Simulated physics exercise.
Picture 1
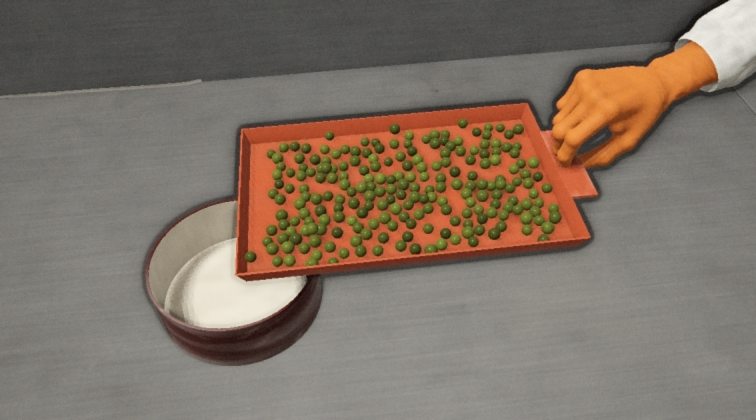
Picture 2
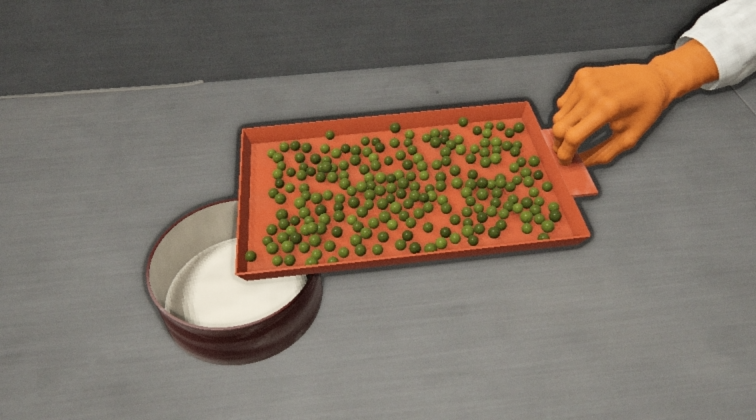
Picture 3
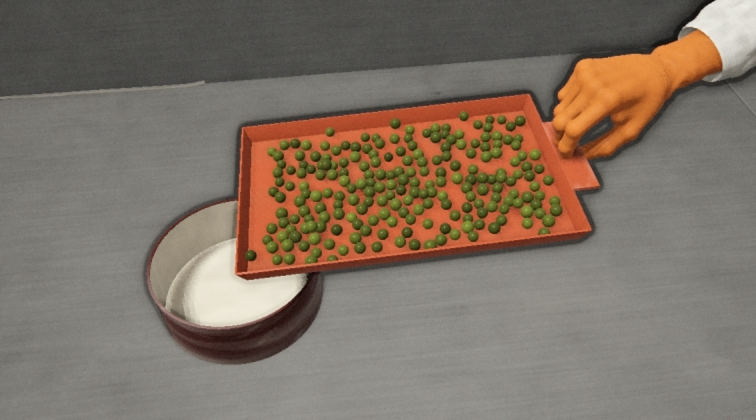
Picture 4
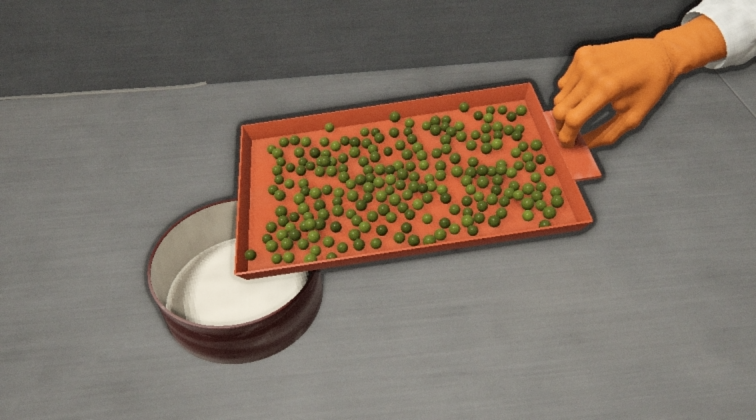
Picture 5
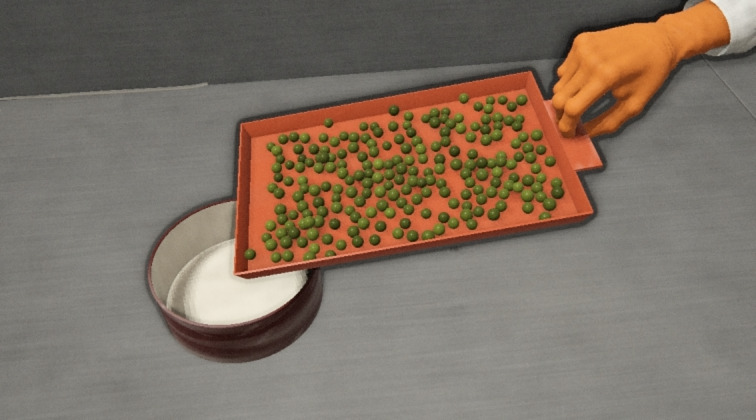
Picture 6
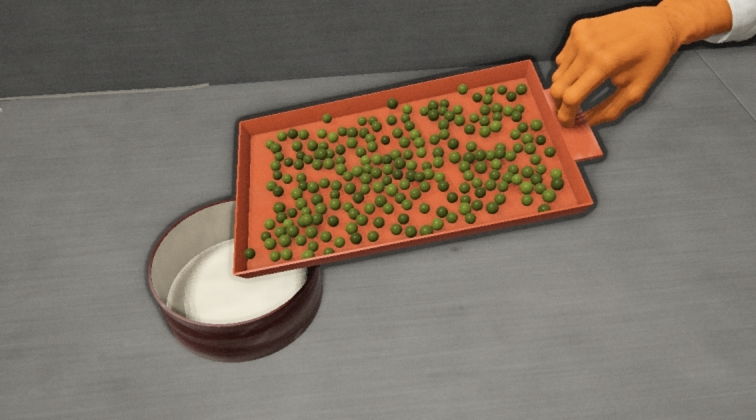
An orange-gloved hand with a white sleeve, at the upper right, holds the handle of a shallow red tray scattered with small green olives, seen from above on a grey surface. The tray's left end rests over a dark reddish-brown pot with white inside, at the lower left. The hand slowly raises the right end slightly, tilting the tray while the olives barely shift and the camera stays still.
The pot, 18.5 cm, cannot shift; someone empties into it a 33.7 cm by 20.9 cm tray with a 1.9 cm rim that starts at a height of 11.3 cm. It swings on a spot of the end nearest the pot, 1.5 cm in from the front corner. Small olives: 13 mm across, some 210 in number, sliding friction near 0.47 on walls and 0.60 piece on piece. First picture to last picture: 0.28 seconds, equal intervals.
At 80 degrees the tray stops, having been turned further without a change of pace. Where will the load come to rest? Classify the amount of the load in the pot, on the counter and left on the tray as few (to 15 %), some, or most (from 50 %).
Tray: Few. Pot: Most. Counter: Some.
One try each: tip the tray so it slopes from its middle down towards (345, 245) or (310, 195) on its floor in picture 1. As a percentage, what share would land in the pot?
Approximately 25 percent, then 70 percent.
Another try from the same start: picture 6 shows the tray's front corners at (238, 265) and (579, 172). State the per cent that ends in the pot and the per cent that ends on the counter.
You'd end with pot at 65 and counter at 35.
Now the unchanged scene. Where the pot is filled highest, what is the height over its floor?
About 4.0 centimetres.
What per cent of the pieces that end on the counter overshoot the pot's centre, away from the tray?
Some 90 per cent of the spill lies beyond the centre.
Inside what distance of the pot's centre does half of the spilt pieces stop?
About 18 cm from the centre.
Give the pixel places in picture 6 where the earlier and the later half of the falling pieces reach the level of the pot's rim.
At roughly (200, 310) first, later on at (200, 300).
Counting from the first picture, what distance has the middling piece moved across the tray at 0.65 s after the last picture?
About 7 cm.
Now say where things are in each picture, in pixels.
In the first picture, tray tilt 0 degrees, front corners at (243, 269) and (581, 233); middle of the pieces at (403, 185); pot at (233, 258).
In the second picture, tray tilt 1 degrees, front corners at (243, 268) and (581, 231); middle of the pieces at (403, 184).
In the third picture, tray tilt 2 degrees, front corners at (243, 268) and (582, 225); middle of the pieces at (403, 180).
In the fourth picture, tray tilt 5 degrees, front corners at (242, 268) and (583, 217), lowest corner left front; middle of the pieces at (403, 175).
In the fifth picture, tray tilt 8 degrees, front corners at (241, 268) and (583, 208), lowest corner left front; middle of the pieces at (401, 169).
In the sixth picture, tray tilt 11 degrees, front corners at (240, 267) and (583, 199), lowest corner left front; middle of the pieces at (400, 164); pot at (234, 256).
Then, 0.65 s after the last picture, tilt 43 degrees; the tray holds 100 %, the pot 0 %.
Then, 1.09 s after the last picture, tilt 65 degrees; the tray holds 100 %, the pot 0 %.
Then, 1.61 s after the last picture, tilt 80 degrees; the tray holds 20 %, the pot 50 %.
In the end, tray 0 %, pot 70 %, counter 30 %.
